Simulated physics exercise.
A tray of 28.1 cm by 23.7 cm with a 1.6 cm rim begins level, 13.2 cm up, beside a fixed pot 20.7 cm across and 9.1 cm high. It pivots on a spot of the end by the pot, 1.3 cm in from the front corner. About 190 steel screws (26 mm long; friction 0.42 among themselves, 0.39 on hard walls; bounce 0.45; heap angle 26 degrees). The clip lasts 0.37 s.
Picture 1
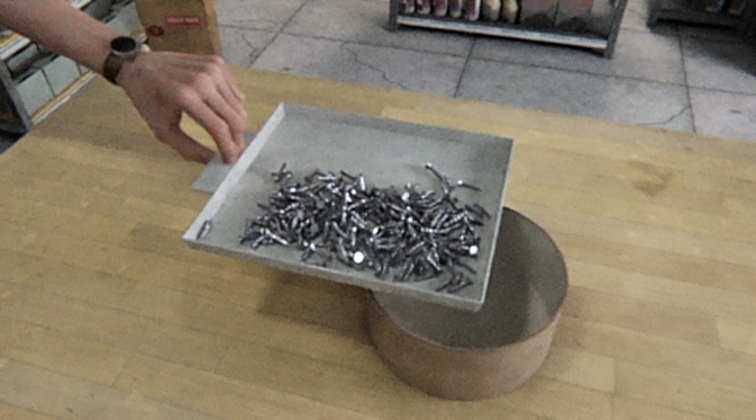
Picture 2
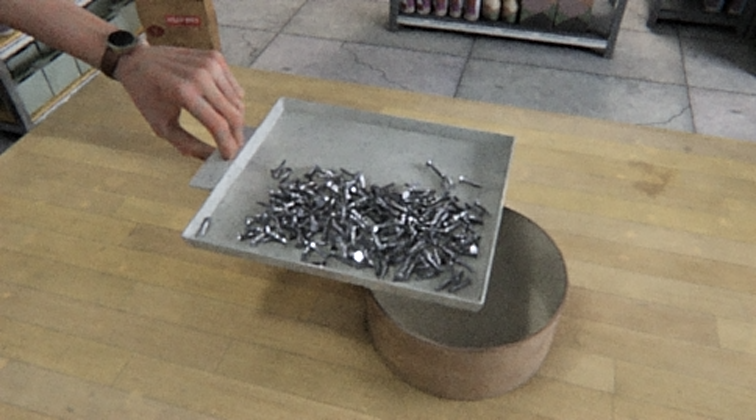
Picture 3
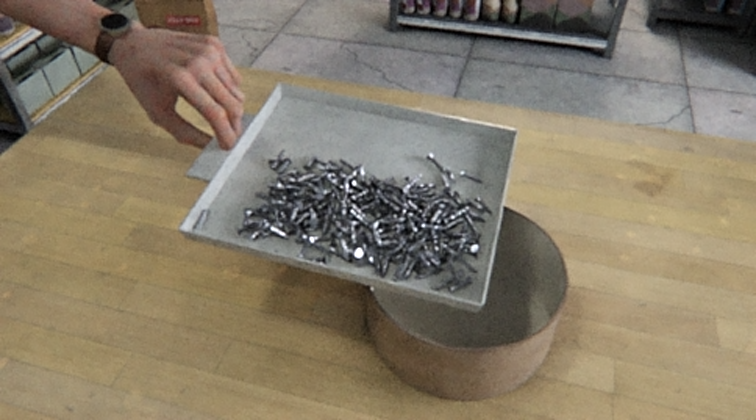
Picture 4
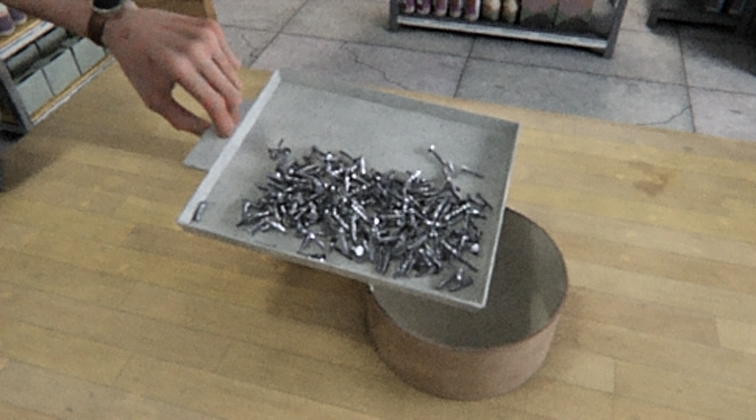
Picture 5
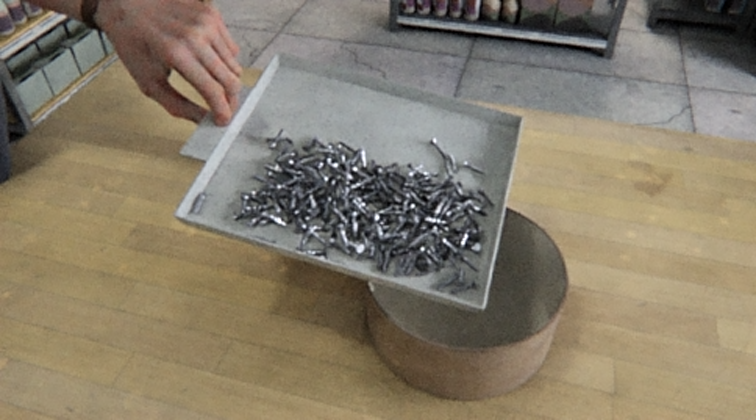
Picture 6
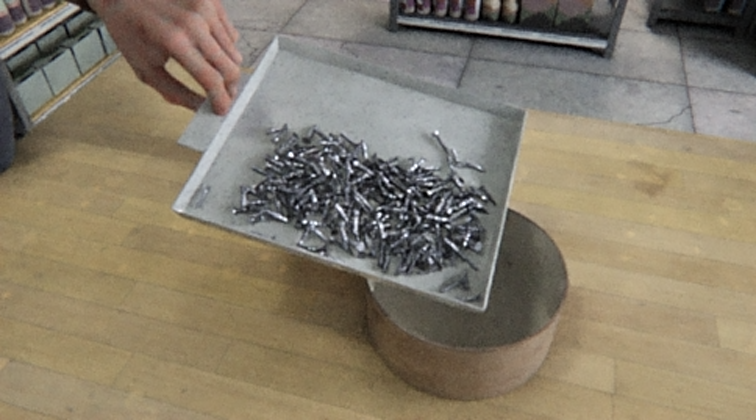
At first, a hand wearing a dark watch holds a shallow metal tray of steel screws level, its right end over a round brown pot on a wooden surface. The hand then steadily raises the left end, tilting the tray down toward the right front corner, while the screws stay heaped together.
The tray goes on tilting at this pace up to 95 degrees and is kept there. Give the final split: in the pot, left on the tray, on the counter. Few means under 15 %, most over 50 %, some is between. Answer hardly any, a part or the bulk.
In the pot: Hardly any; left on the tray: Hardly any; on the counter: The bulk.
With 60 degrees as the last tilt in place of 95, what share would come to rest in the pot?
In that case some 10 per cent.
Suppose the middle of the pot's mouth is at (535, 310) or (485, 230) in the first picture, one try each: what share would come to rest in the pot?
Some 75 and 0 per cent.
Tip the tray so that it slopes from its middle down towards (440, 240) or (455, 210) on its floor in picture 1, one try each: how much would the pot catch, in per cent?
About 45 and 85 per cent.
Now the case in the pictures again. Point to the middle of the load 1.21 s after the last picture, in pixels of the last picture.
At about (479, 384).
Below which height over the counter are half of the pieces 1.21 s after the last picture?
Some 6 cm.
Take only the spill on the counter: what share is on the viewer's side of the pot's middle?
Some 100 per cent.
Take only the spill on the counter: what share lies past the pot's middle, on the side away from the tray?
Some 90 per cent.
Then, 0.73 s after the last picture, tilt 53 degrees; the tray holds 100 %, the pot 0 %.
Then, 1.21 s after the last picture, tilt 77 degrees; the tray holds 35 %, the pot 5 %.
Then, 1.77 s after the last picture, tilt 95 degrees; the tray holds 0 %, the pot 5 %.
In the end, pot 5 %, tray 0 %, counter 95 %.
